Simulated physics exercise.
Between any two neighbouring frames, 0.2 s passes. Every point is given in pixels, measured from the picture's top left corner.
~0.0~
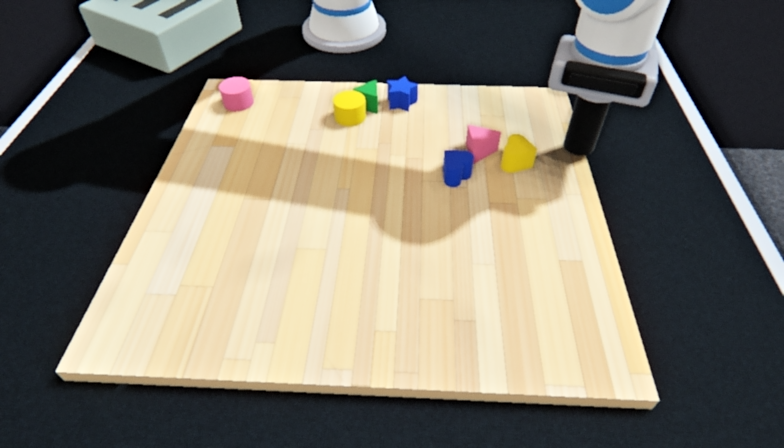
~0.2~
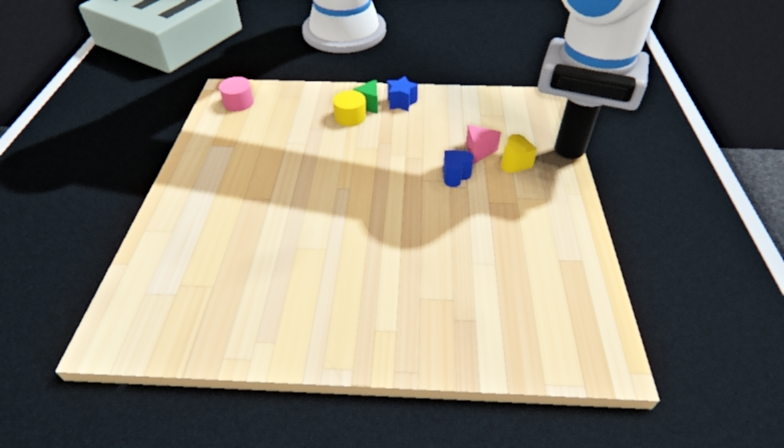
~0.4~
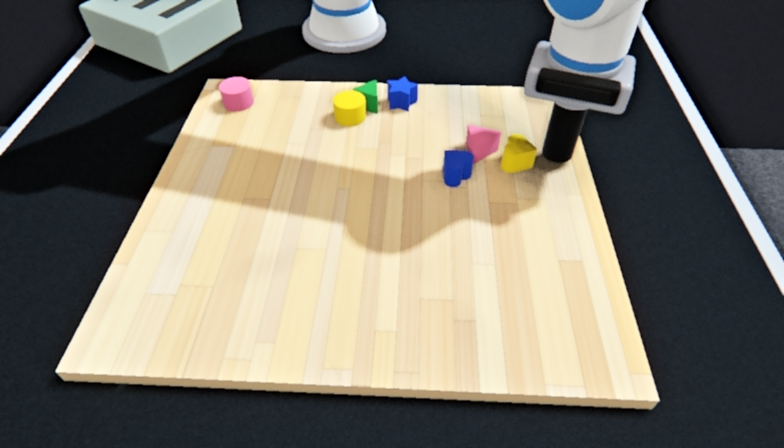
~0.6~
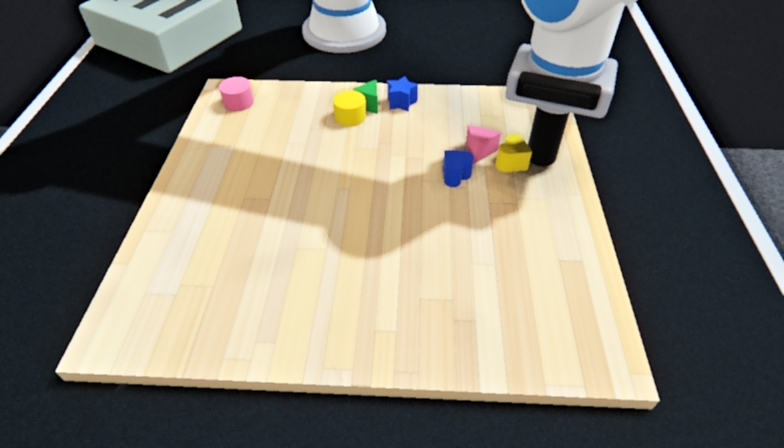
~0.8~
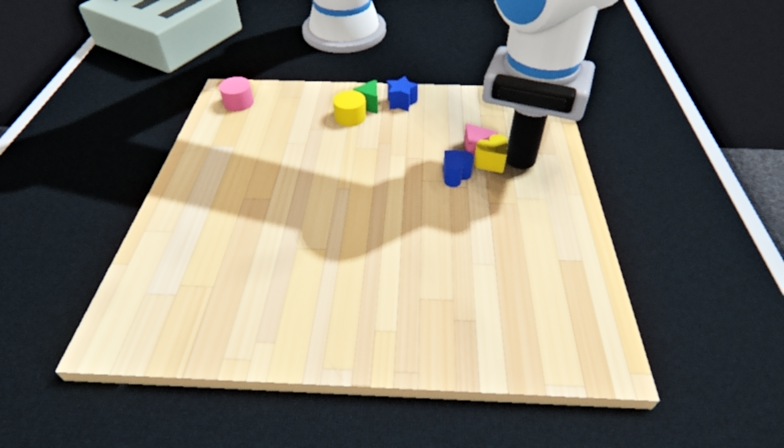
A robot arm slid its black tip left across a wooden board scattered with colorful blocks, reached the yellow heart and pushed it left toward the pink and blue blocks while the others stayed still.
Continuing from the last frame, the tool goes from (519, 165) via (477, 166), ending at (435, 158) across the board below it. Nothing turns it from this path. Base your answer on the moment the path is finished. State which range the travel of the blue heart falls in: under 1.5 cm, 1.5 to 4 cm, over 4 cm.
The answer here is from 1.5 to 4 cm.
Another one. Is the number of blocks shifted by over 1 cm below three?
The answer is no.
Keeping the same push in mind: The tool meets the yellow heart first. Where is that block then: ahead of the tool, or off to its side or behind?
In front, I predict.
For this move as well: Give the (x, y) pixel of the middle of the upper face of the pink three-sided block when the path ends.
The middle of its upper face will lie at (459, 125).
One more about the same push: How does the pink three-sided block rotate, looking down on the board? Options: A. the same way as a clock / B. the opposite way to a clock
A (the same way as a clock)
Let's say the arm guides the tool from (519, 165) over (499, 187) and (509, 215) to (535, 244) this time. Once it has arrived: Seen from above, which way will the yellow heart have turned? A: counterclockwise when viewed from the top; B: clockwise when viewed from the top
I choose B.
What follows on the original path. One third of the way, tool at (492, 160); blue heart at (455, 159); pink three-sided block at (463, 127), turned 20° clockwise; yellow heart at (465, 142), turned 15° clockwise.
Two thirds of the way, tool at (463, 158); blue heart at (445, 162), turned 40° anticlockwise; pink three-sided block at (460, 125), turned 40° clockwise; yellow heart at (437, 139), turned 20° clockwise.
At the end, tool at (436, 153); blue heart at (440, 163), turned 60° anticlockwise; pink three-sided block at (459, 125), turned 40° clockwise; yellow heart at (410, 133), turned 15° clockwise.
